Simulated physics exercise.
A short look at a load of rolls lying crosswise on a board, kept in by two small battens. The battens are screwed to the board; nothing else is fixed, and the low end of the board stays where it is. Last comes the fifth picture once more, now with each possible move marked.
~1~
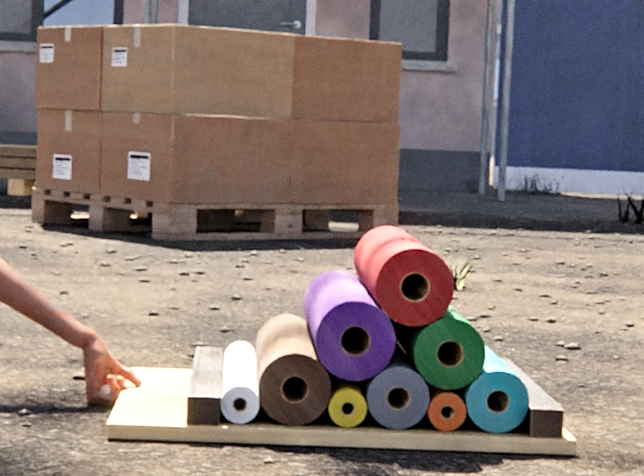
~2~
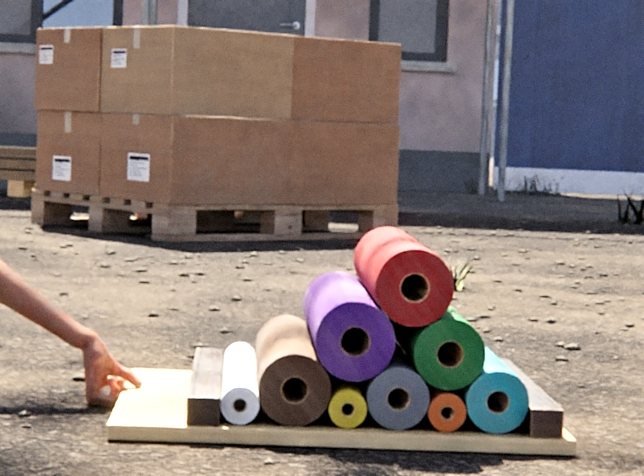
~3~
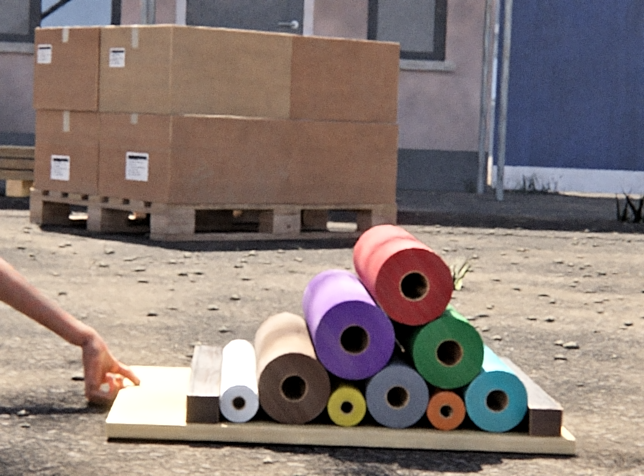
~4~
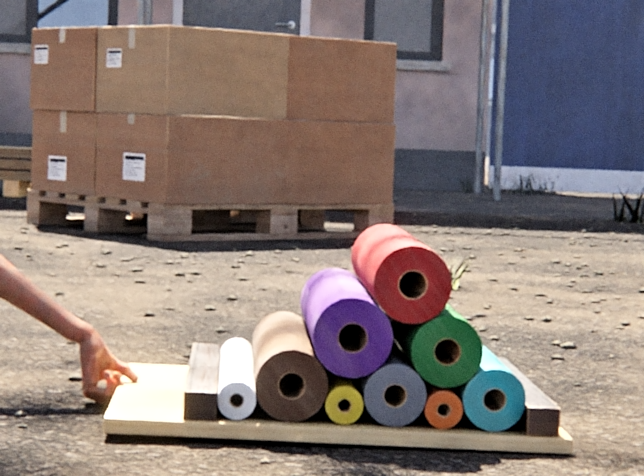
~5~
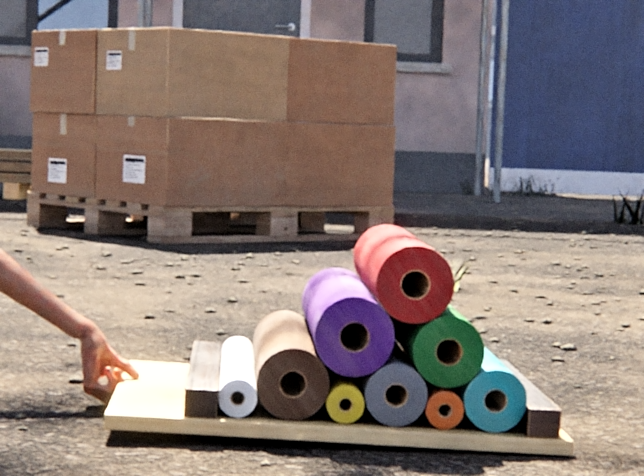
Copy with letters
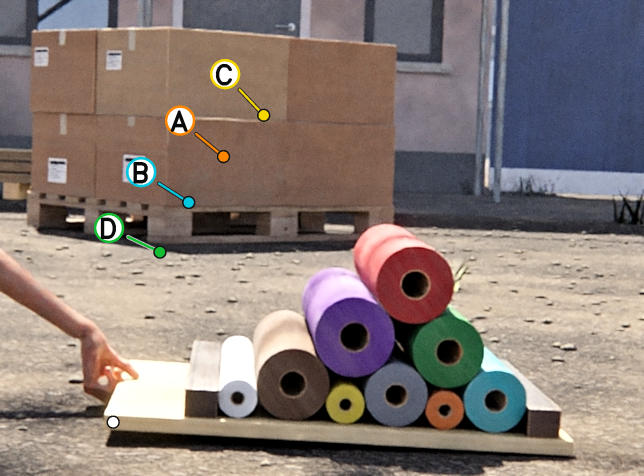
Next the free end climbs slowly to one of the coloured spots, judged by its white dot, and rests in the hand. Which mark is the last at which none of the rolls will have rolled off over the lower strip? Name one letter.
Lift it to D and no more.
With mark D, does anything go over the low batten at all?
At D: No.
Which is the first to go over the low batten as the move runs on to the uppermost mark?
It is the red one.
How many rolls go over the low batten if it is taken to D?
The count is none.
On the marked copy, A at (224, 157); B at (189, 202); C at (264, 116); D at (160, 252); the white dot at (113, 422).
Following D. Soon after the start, board at 15°.
Later, board at 23°.
In the end, board at 23°, none over the low batten.
As for the rest, A one over the low batten (red); B one over the low batten (red); C three over the low batten (green, purple, red).
